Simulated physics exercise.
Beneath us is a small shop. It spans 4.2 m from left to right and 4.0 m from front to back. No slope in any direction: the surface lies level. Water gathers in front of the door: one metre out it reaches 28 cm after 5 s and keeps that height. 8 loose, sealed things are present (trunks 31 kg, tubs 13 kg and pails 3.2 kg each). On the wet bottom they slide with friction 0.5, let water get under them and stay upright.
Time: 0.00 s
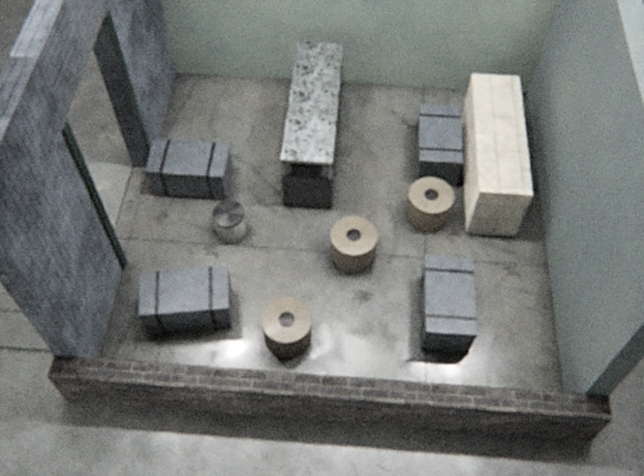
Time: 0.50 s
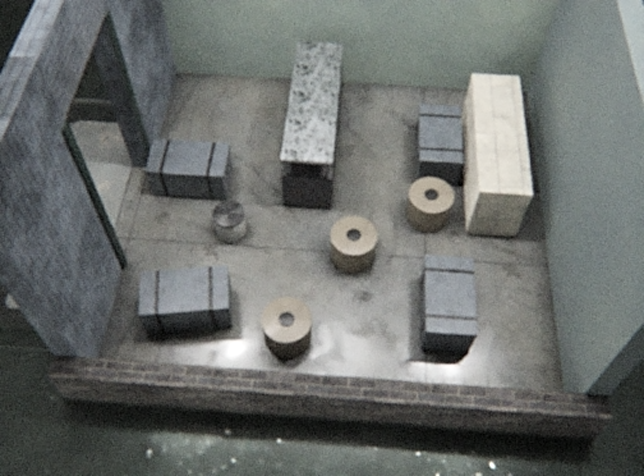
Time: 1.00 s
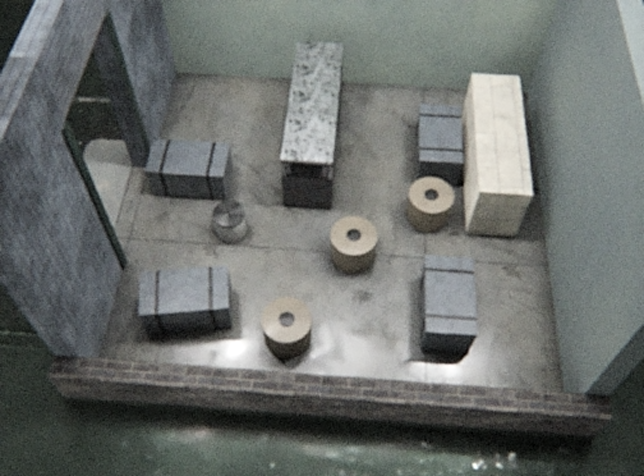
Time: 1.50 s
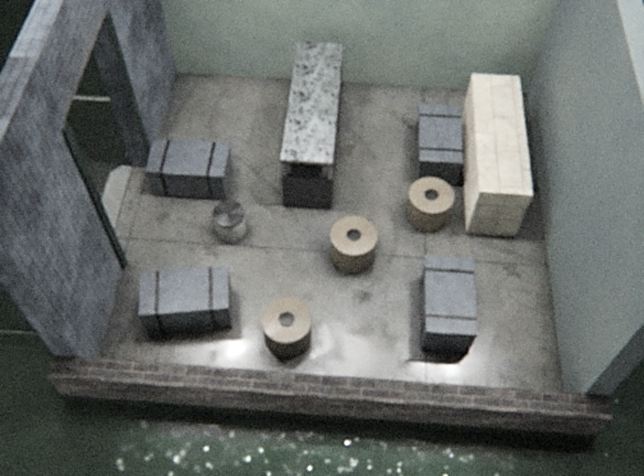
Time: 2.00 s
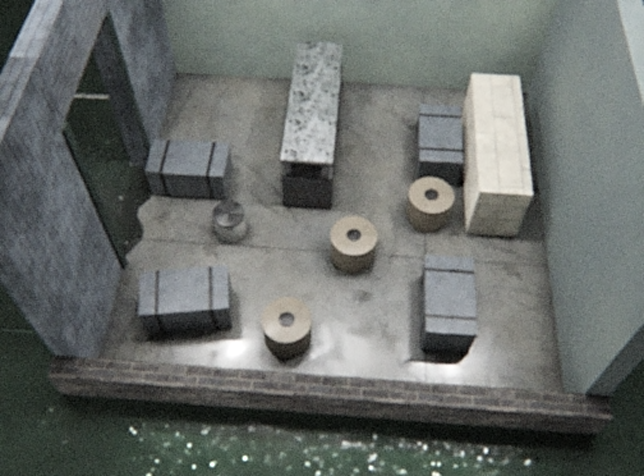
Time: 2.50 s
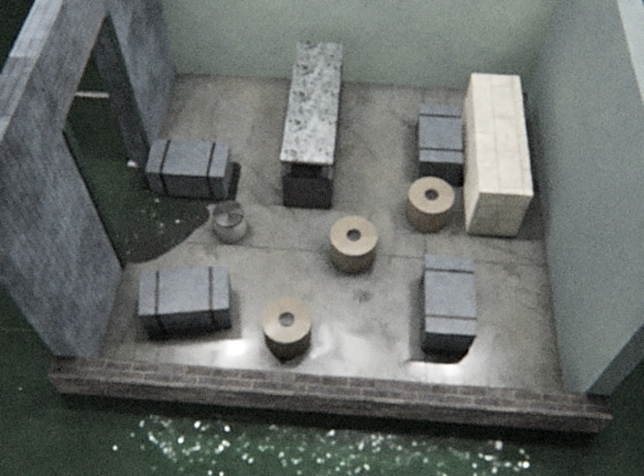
At the start, the small room's floor is dry, with dark strapped boxes, round tan tubs, a speckled counter and a pale cabinet standing around it. Dark water then spreads over the ground outside, and finally creeps through the left doorway onto the floor, while the furnishings stay still.
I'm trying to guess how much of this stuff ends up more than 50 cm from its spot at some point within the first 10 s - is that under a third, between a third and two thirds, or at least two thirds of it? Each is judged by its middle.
One third through two thirds.
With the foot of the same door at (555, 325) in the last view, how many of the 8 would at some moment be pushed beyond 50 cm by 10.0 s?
Then 7.
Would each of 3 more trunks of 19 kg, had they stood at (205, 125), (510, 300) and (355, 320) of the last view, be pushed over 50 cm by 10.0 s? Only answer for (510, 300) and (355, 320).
Note: Item 1 stays inside the limit; item 2 exceeds the limit.
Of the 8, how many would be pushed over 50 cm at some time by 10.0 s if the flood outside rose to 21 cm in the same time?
So the tally would be 3.
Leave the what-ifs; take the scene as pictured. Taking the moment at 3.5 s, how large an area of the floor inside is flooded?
Somewhere around 2.0 m2, roughly.
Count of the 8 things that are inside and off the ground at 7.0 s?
At that time, 2.
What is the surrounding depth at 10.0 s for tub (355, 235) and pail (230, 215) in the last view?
Roughly 13 and 9 cm.
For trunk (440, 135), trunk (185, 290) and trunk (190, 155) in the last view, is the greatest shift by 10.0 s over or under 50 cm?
In that order: Less, short of it, past it.
After 3.5 s 0 of 8 are over 50 cm from their spots; 0 afloat.
After 4.5 s 1 of 8 are over 50 cm from their spots; 1 afloat.
After 7.0 s 3 of 8 are over 50 cm from their spots; 2 afloat.
After 10.0 s 4 of 8 are over 50 cm from their spots, and 5 have been at some point; 6 afloat.
